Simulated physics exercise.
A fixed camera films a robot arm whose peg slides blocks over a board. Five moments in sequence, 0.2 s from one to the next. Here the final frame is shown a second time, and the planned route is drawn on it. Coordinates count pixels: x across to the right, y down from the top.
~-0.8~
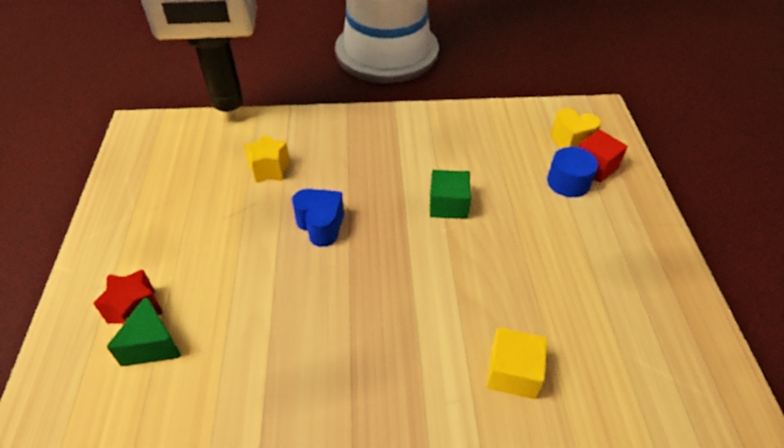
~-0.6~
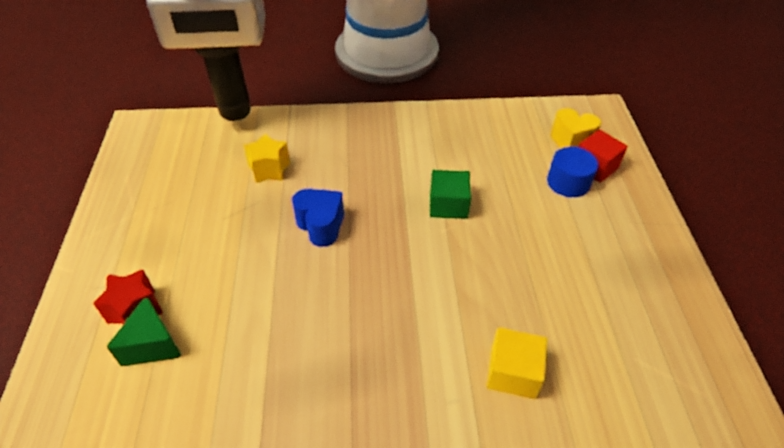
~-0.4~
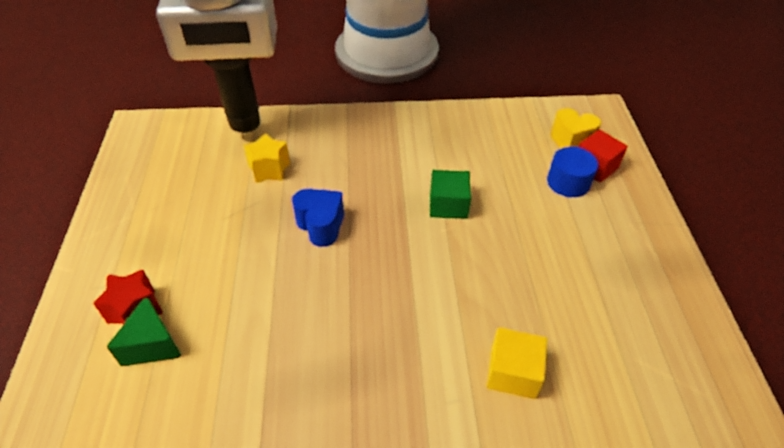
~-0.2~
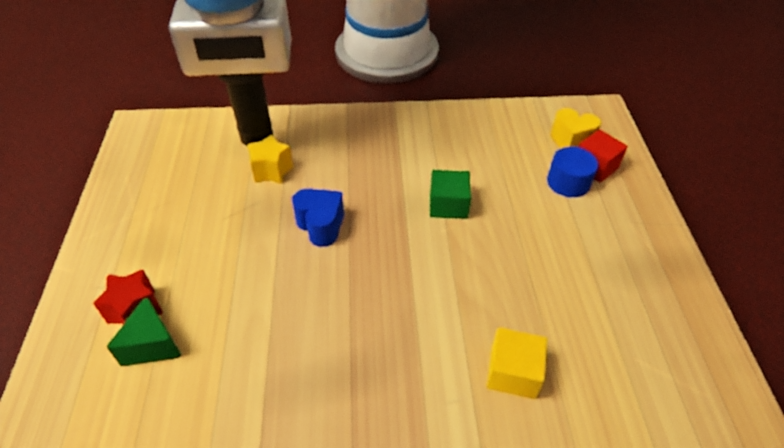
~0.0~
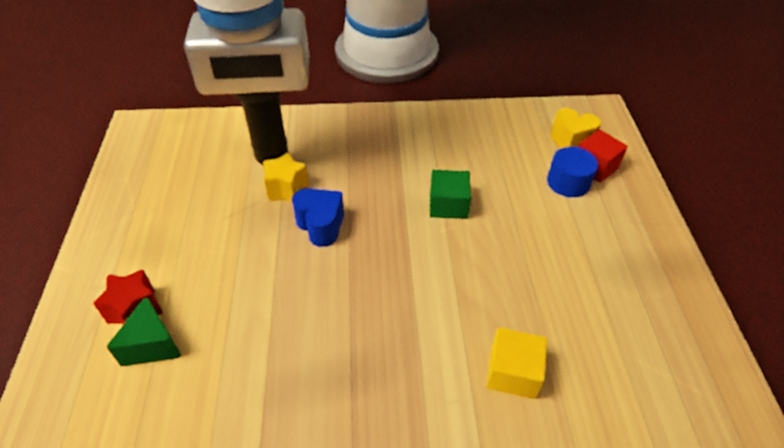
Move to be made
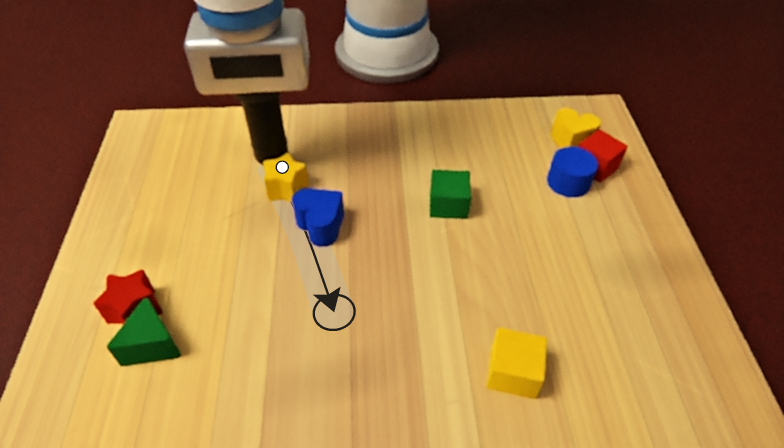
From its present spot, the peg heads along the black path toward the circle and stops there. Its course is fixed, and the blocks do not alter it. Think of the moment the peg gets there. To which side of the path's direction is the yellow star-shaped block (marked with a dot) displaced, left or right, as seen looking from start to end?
Goes right.
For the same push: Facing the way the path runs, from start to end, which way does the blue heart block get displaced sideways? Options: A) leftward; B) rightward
Answer: A.
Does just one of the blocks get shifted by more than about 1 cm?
No, that is not what happens.
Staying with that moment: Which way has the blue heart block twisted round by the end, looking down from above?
The answer is counter-clockwise.
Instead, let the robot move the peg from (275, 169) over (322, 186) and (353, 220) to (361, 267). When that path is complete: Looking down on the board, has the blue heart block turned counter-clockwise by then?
Yes.
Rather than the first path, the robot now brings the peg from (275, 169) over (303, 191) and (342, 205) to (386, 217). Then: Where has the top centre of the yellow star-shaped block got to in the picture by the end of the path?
The centre of its top will be at (300, 201).
The line goes from (275, 169) by way of (295, 209) and (315, 257) to (334, 312); the dot is on the yellow star-shaped block.
What follows on the original path. One third of the way, peg (293, 197); yellow star-shaped block (295, 214), turned 15° clockwise; blue heart block (335, 227), turned 60° anticlockwise.
Two thirds of the way, peg (313, 245); yellow star-shaped block (305, 267), turned 35° clockwise; blue heart block (353, 245), turned 95° anticlockwise.
At the end, peg (333, 300); yellow star-shaped block (301, 318), turned 70° clockwise; blue heart block (363, 250), turned 110° anticlockwise.
